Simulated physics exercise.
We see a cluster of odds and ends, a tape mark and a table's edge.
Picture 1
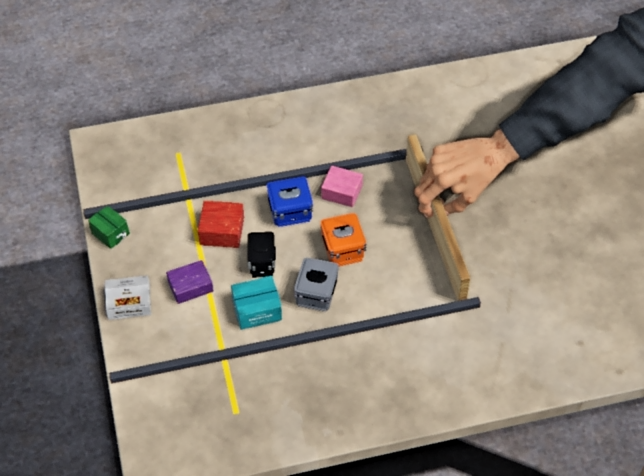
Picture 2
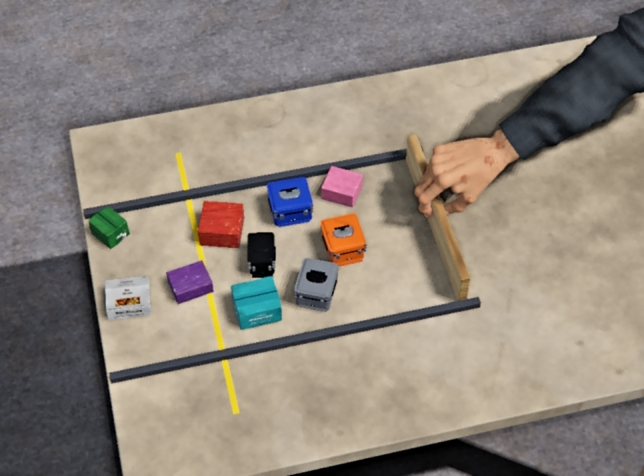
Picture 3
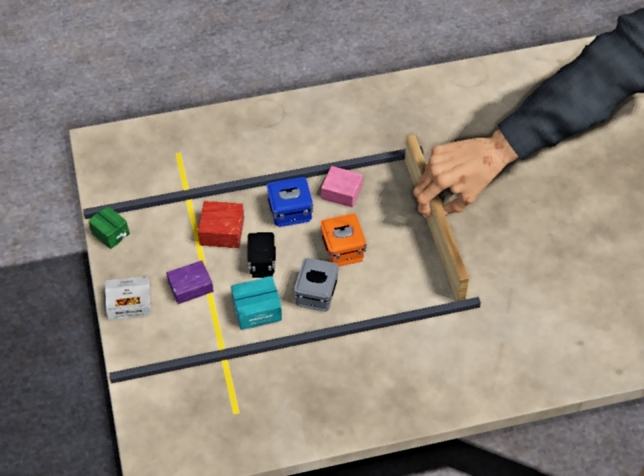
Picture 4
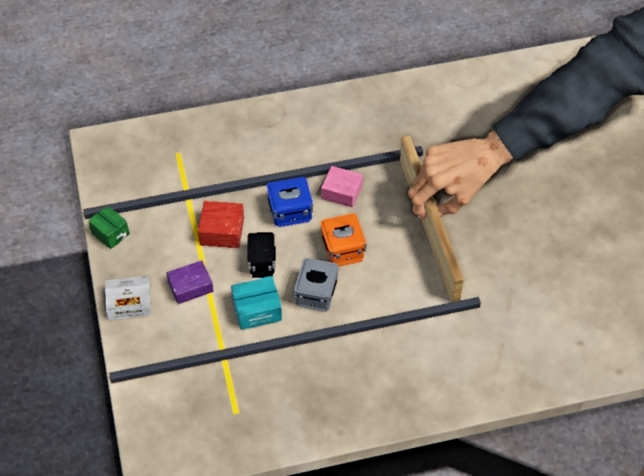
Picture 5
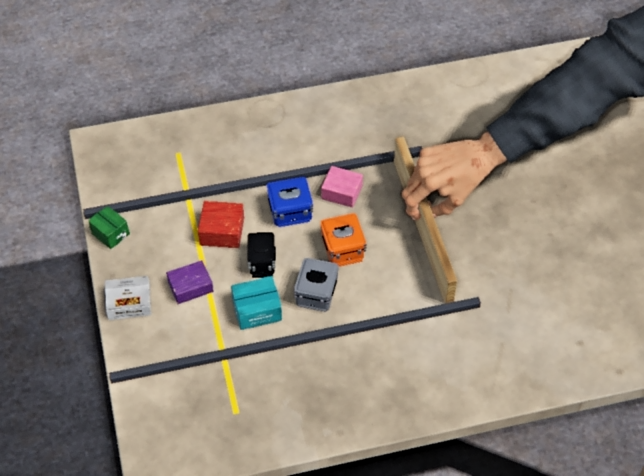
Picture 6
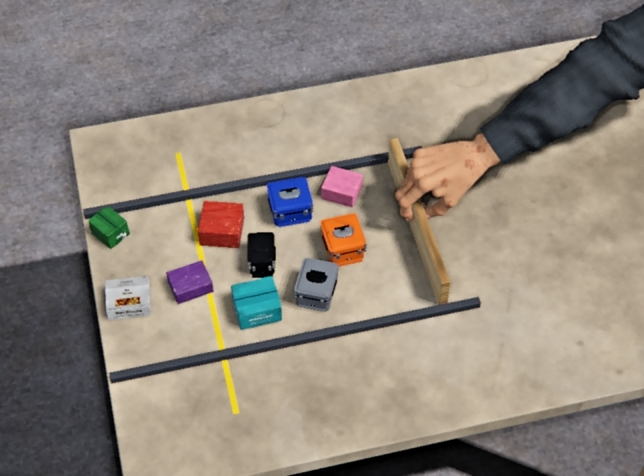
A hand in a dark sleeve holds a wooden board at the right of a pale tabletop above grey carpet, seen from above at a slight tilt. Left of it, between two dark rails, sit pink, blue, orange, grey, turquoise, black and red objects, with purple, white and green ones beyond a yellow line. After staying nearly still, the hand slides the board slightly left, touching nothing else, while the view stays fixed.
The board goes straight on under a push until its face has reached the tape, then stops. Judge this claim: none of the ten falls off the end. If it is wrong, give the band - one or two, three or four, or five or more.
I expect that a single piece or a pair will leave the table.
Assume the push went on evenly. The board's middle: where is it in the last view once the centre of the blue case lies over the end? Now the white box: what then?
Approx. (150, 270) / approx. (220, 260) for the other.
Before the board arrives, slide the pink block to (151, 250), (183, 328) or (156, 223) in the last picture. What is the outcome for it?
Well, the pink block keeps its spot first, keeps its spot next, and keeps its spot last.
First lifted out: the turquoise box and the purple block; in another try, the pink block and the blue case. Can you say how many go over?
First 0, then 1.
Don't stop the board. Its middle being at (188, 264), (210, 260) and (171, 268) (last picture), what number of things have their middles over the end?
2, 1 and 4.
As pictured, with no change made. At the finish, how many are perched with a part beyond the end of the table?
I make it 2.
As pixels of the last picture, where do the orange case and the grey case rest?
For the orange case it's (186, 270), and for the grey case it's (197, 315).
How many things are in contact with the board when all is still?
Tally at the end: 3.
Early on, none off yet; green box at rest near (109, 228); white box at rest near (128, 298); purple block at rest near (190, 282).
Finally, the number that fall off is one or two; lost, white box.
